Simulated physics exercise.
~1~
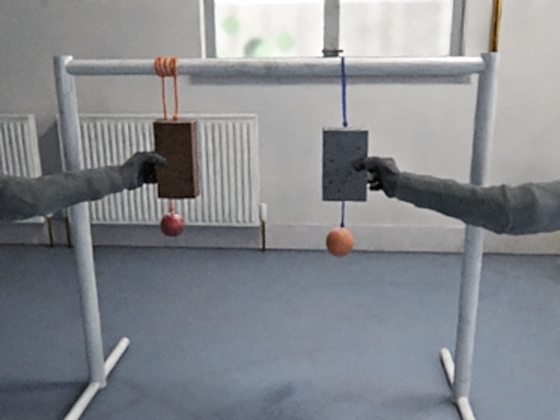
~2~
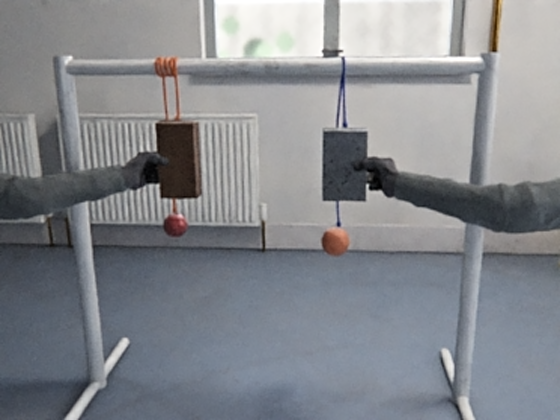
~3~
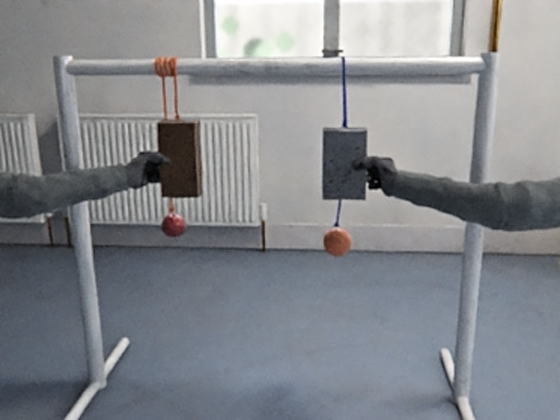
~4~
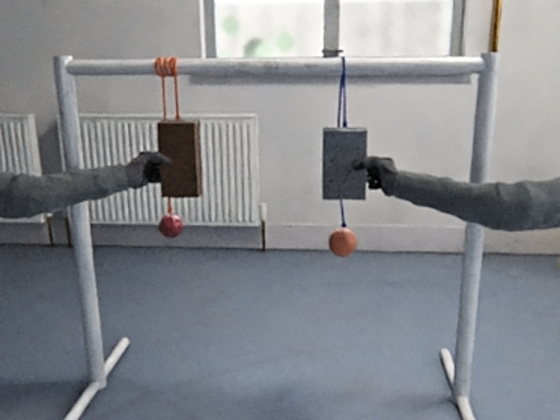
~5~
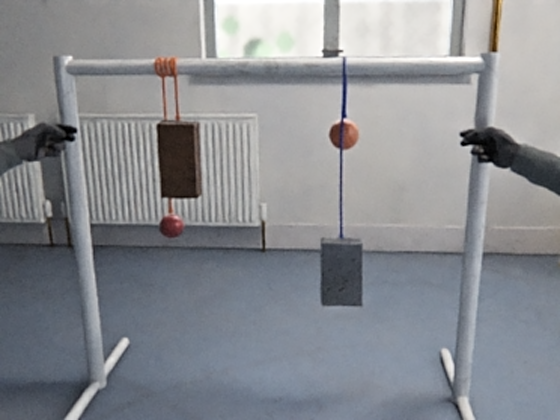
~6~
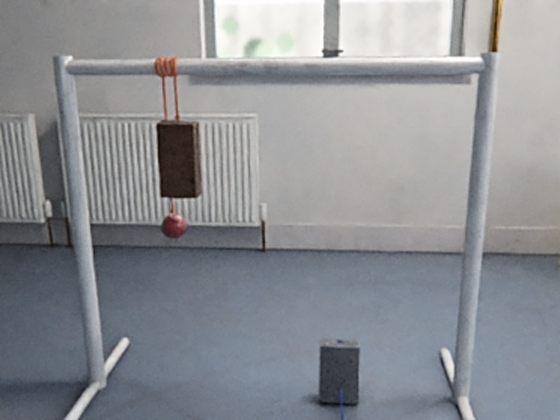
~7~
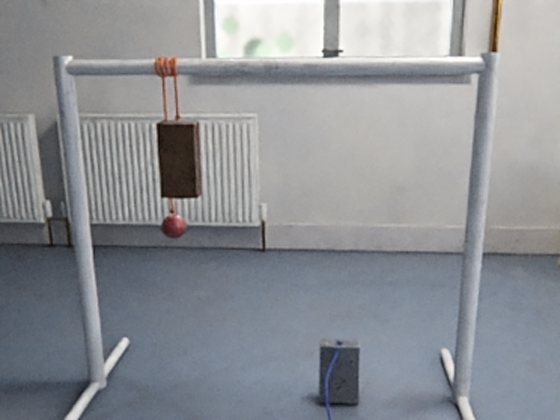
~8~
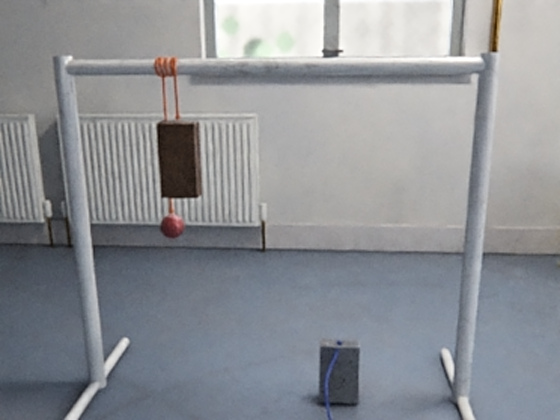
In the video, two gloved hands steady a brown brick and a gray block hanging by cords from a white rail, each with a ball below, then let go. The brick stays hanging while the block drops to the floor, pulling its blue cord off the rail.
